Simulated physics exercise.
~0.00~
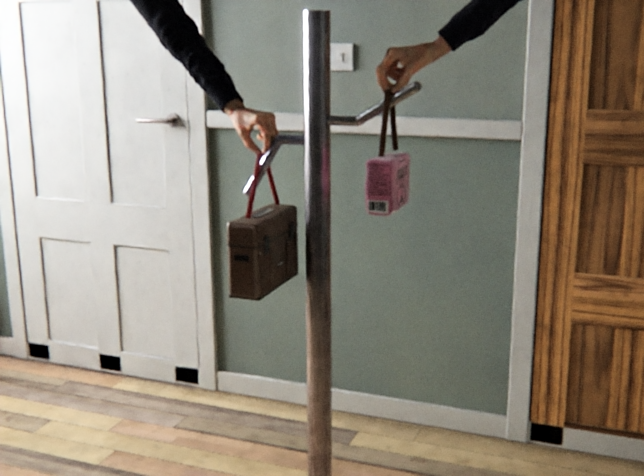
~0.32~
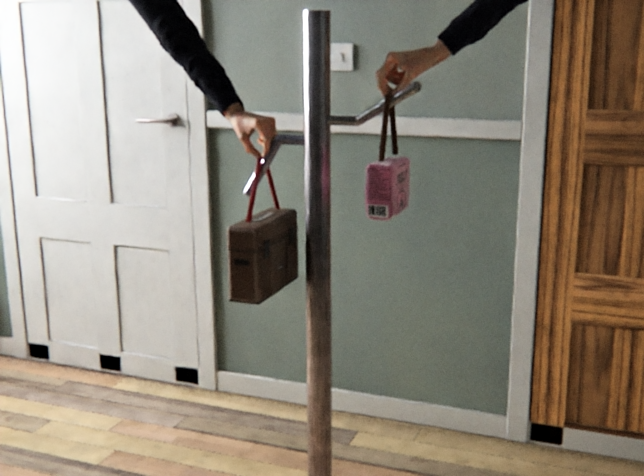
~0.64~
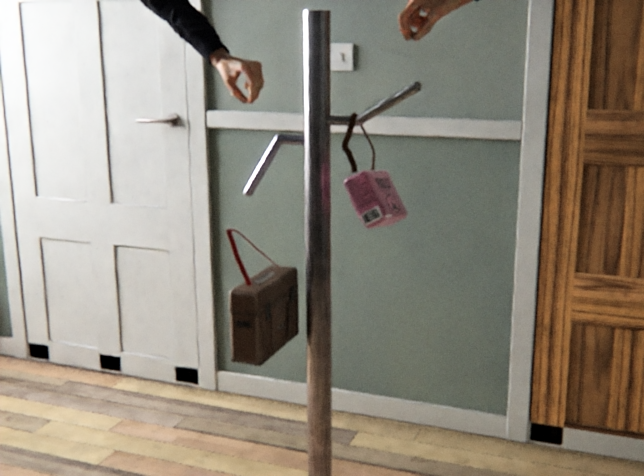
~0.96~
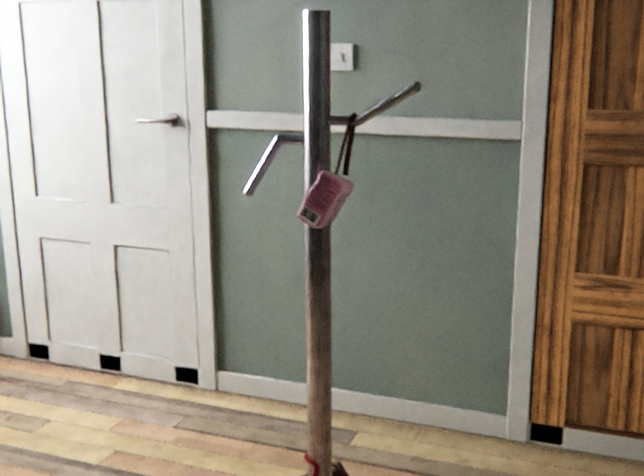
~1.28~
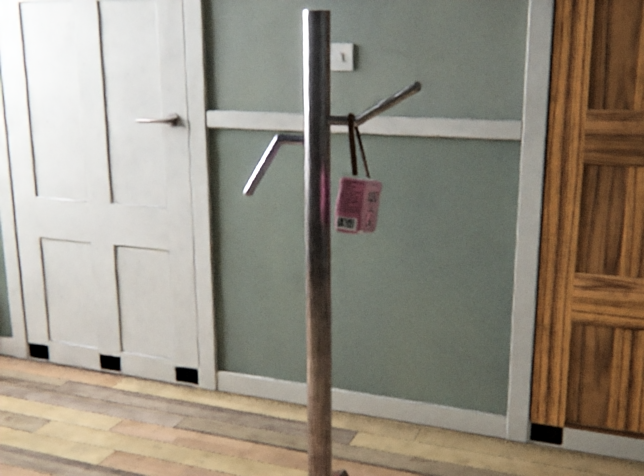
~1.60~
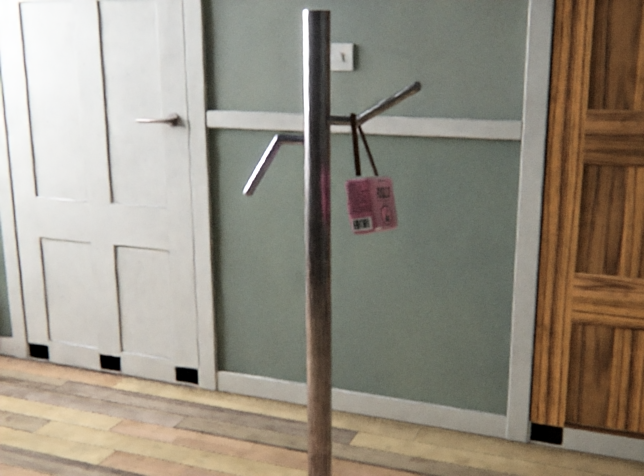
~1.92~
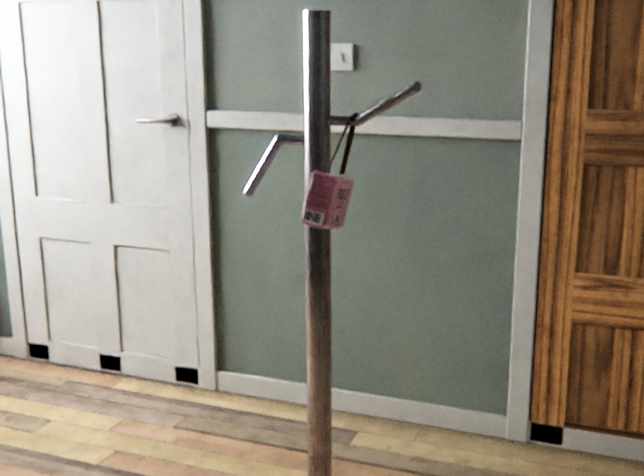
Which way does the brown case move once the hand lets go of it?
The brown case moves down, falling from the left peg to the floor near the foot of the post.
A brown case and a pink pouch hang by their loops from two hands, held at the pegs on either side of a metal post. The hands let go and draw back, and the brown case slips off the left peg, which slopes downward, and drops. It lands near the foot of the post, tips over and passes out of view. The pink pouch slides in toward the post on the right peg, which slopes upward, and swings from side to side. At the end the pouch still hangs there by its loop, leaning in front of the post, while the left peg is bare.
